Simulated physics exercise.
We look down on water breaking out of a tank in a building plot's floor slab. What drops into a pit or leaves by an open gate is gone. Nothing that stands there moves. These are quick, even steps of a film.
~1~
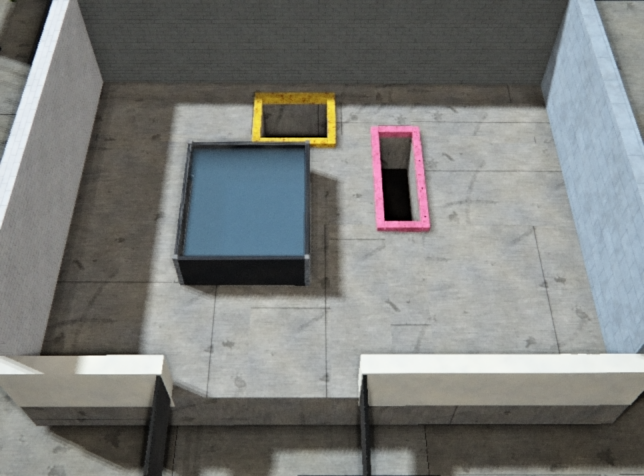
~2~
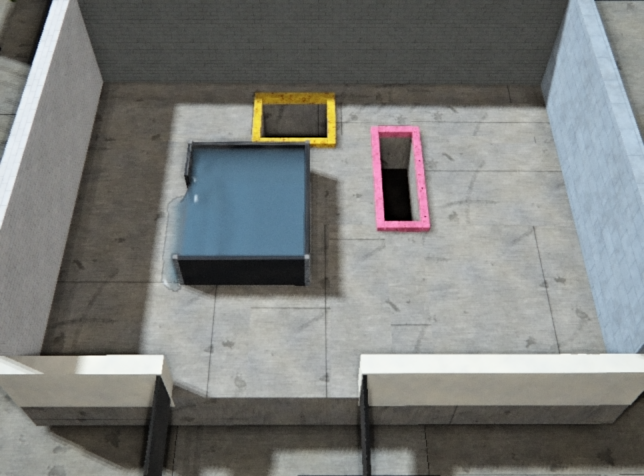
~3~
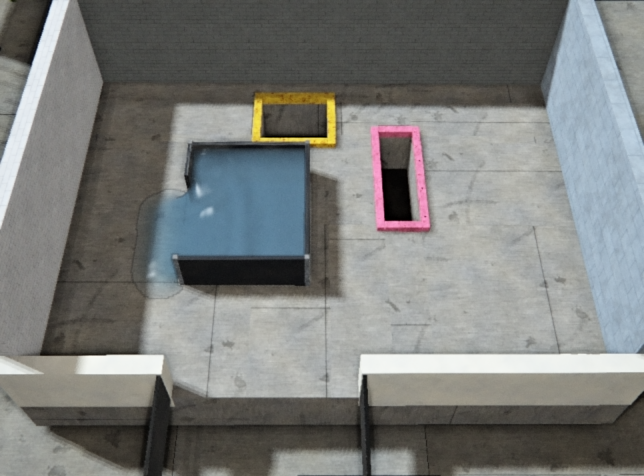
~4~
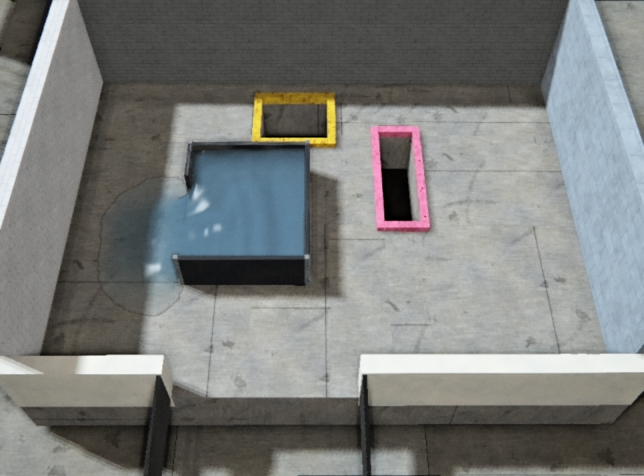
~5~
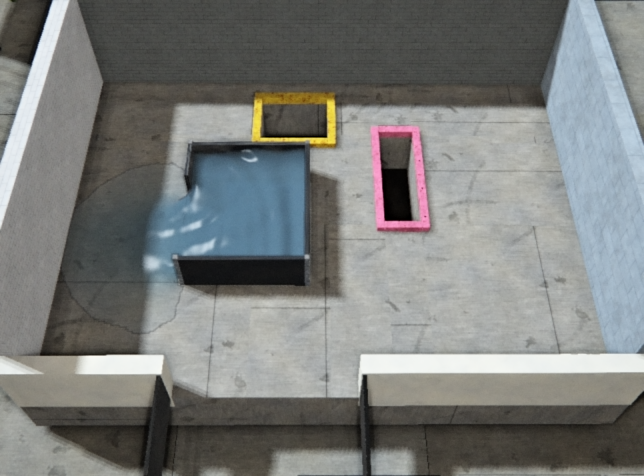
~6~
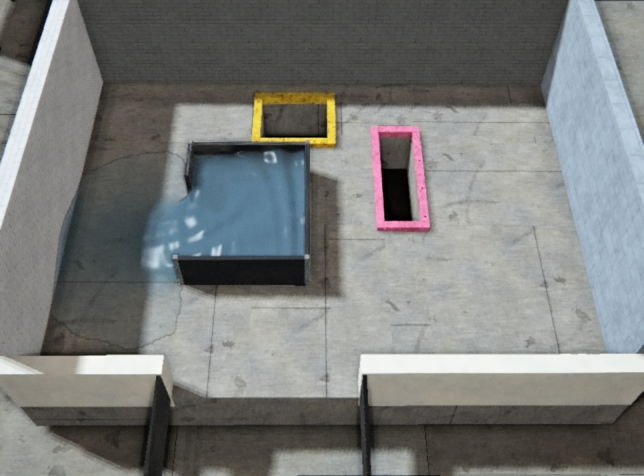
On a walled concrete floor with yellow- and pink-rimmed pits, a dark tank of still blue water opened on its left side, and water poured out, spreading leftward across the slab to the wall.
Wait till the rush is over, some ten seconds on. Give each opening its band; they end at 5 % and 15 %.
In the end: The gate takes between 5 and 15 %; the yellow pit takes less than 5 %; the pink pit takes less than 5 %.
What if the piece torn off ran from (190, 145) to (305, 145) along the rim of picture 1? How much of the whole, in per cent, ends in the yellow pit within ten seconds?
Parts in a hundred: Yellow 25.
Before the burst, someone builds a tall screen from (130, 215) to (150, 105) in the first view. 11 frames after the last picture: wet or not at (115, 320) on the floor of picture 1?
Answer: Wet.
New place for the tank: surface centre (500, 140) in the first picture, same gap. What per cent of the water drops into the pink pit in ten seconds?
Roughly, in per cent: Pink 55.
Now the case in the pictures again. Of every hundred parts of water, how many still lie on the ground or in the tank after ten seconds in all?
Some 88 per cent.
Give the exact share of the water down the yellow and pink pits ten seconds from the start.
In turn 2 and 0 per cent.
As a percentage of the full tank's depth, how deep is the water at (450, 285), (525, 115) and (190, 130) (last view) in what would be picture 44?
In that order: 4, 4 and 14 per cent.
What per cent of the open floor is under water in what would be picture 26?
Near 45 in a hundred.
A moment on, water covers 15 % of the floor; the gate 0 %, the yellow pit 0 %, the pink pit 0 %.
Next, water covers 25 % of the floor; the gate 0 %, the yellow pit 0 %, the pink pit 0 %.
Then, water covers 45 % of the floor; the gate 1 %, the yellow pit 0 %, the pink pit 0 %.
Later, water covers 80 % of the floor; the gate 5 %, the yellow pit 1 %, the pink pit 0 %.
In the end, water covers 95 % of the floor; the gate 10 %, the yellow pit 2 %, the pink pit 0 %.
